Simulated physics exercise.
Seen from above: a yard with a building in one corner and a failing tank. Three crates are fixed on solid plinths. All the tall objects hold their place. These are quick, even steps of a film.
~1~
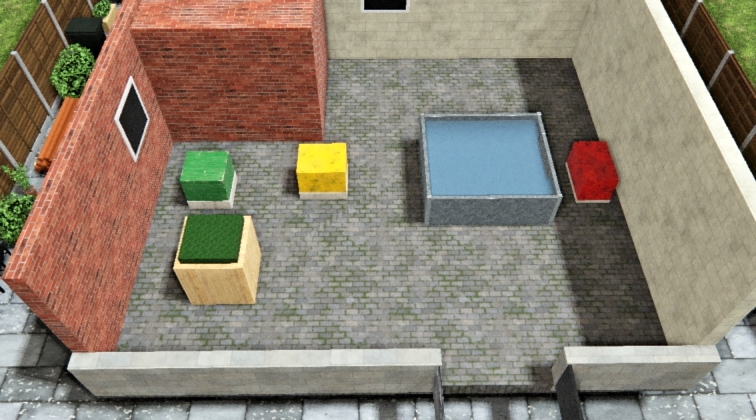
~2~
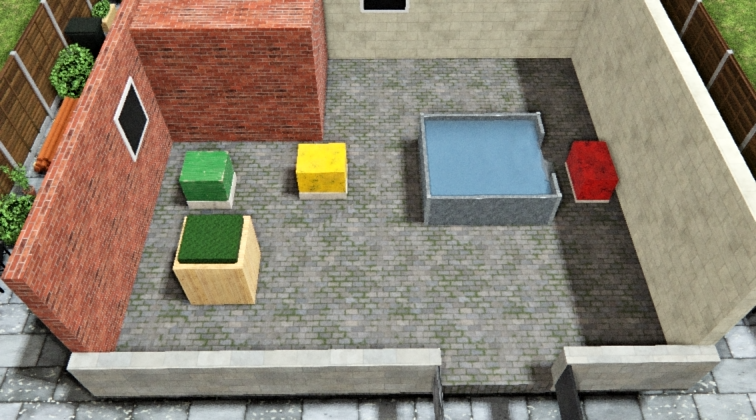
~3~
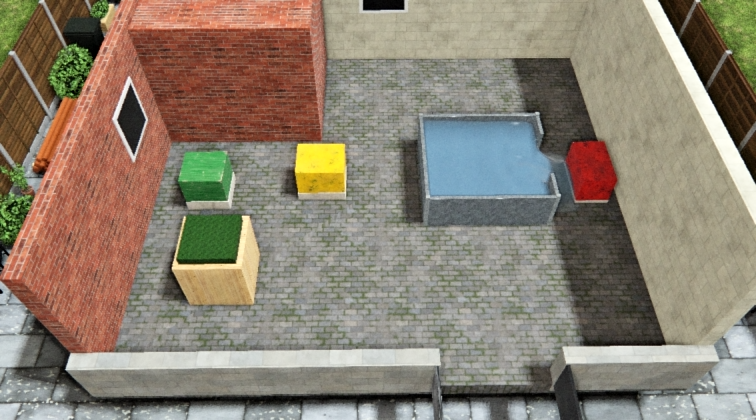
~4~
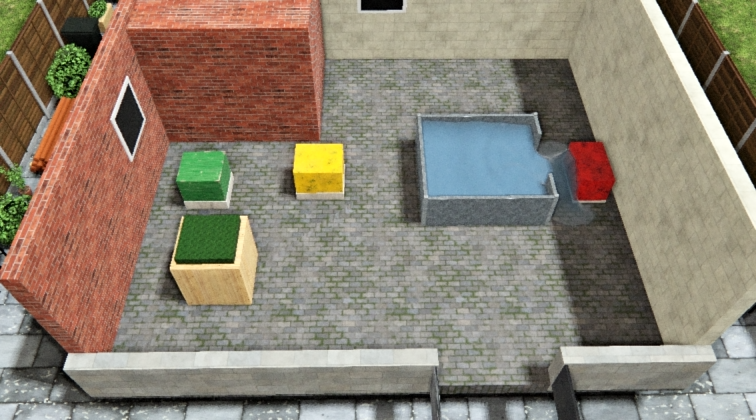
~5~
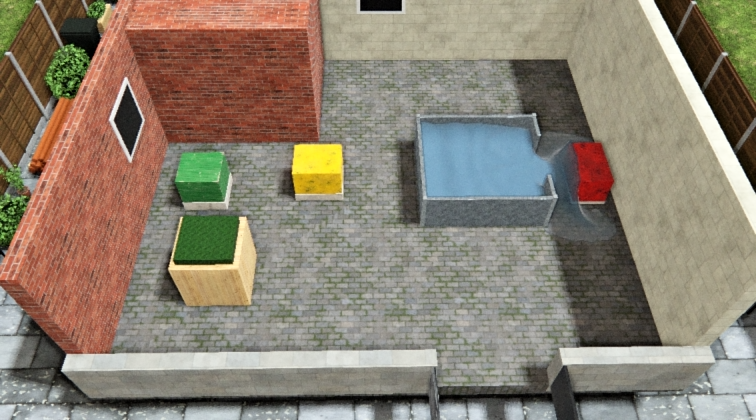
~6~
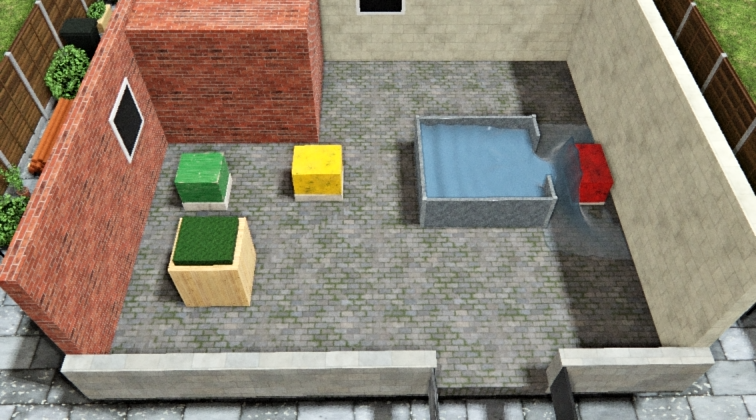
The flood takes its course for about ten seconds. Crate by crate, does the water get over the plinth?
In the end: The yellow crate keeps dry; the green crate keeps dry; the red crate is soaked.
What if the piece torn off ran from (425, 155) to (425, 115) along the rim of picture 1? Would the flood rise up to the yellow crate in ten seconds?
In short: Yellow crate is topped.
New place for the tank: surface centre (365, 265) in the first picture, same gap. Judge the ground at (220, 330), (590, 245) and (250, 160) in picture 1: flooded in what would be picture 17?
In that order: No water, covered, clear.
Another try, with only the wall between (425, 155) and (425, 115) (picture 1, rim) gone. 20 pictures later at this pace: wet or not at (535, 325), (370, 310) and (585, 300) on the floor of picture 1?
One after the other: Dry, under water, clear.
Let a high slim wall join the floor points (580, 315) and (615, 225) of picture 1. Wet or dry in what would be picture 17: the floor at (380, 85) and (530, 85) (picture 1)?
In that order: Clear, awash.
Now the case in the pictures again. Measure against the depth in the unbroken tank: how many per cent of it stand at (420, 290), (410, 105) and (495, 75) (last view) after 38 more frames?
In that order: 4, 4 and 16 per cent.
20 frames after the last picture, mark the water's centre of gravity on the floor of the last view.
Around (511, 181).
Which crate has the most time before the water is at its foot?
I say the crate marked green.
A moment on, water covers 20 % of the floor; the yellow crate not reached, the green crate not reached, the red crate water round its plinth.
Next, water covers 30 % of the floor; the yellow crate not reached, the green crate not reached, the red crate water round its plinth.
Then, water covers 35 % of the floor; the yellow crate not reached, the green crate not reached, the red crate water round its plinth.
Later, water covers 70 % of the floor; the yellow crate water round its plinth, the green crate not reached, the red crate water round its plinth.
In the end, water covers 95 % of the floor; the yellow crate stayed above the water, the green crate stayed above the water, the red crate was topped.
